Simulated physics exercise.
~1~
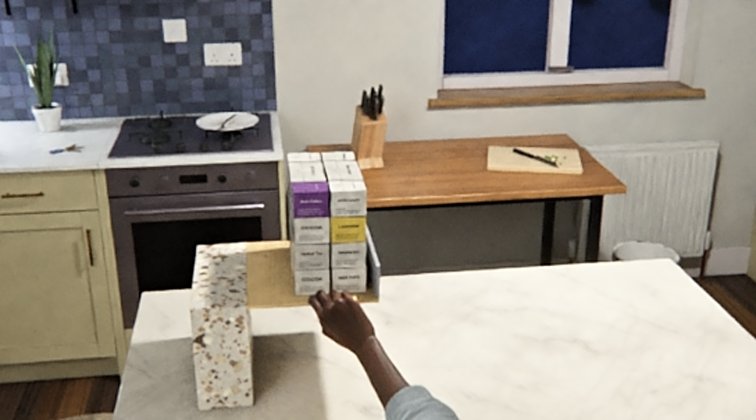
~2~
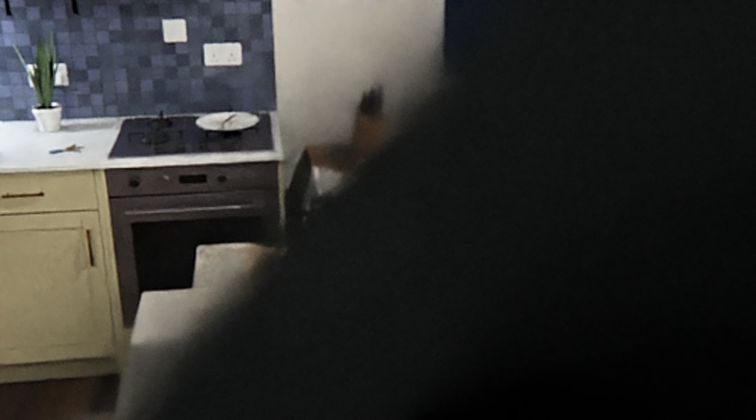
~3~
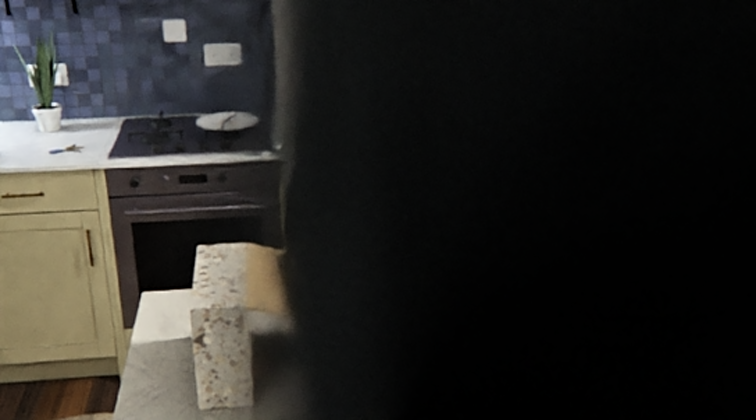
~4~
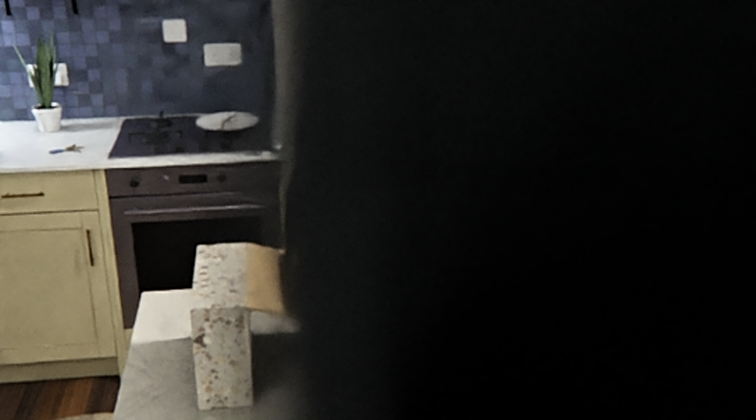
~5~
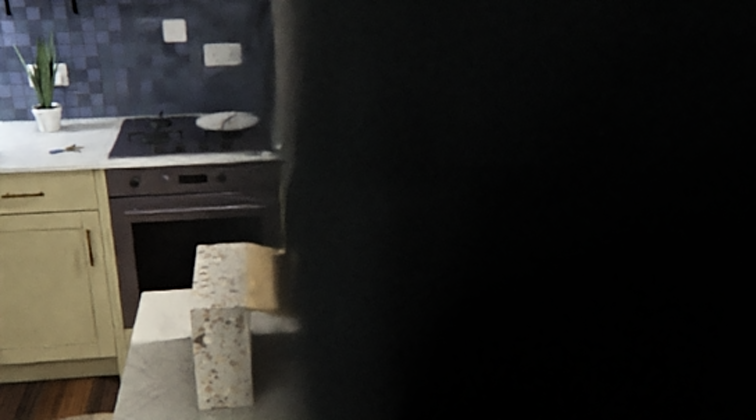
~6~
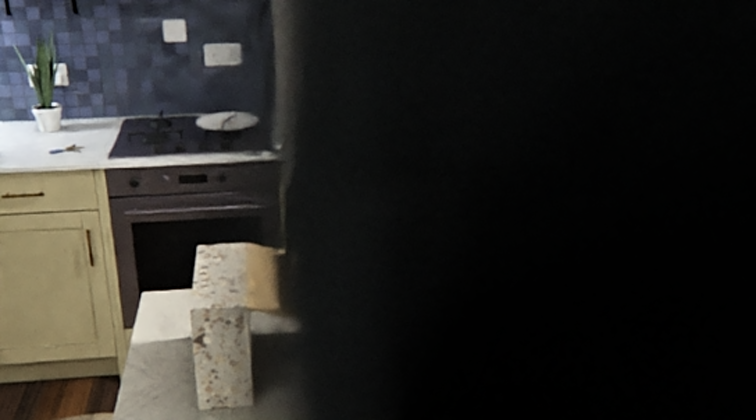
Stacked tea packets on a kitchen counter tray, a hand touching them before a dark shape sweeps in and keeps them hidden.
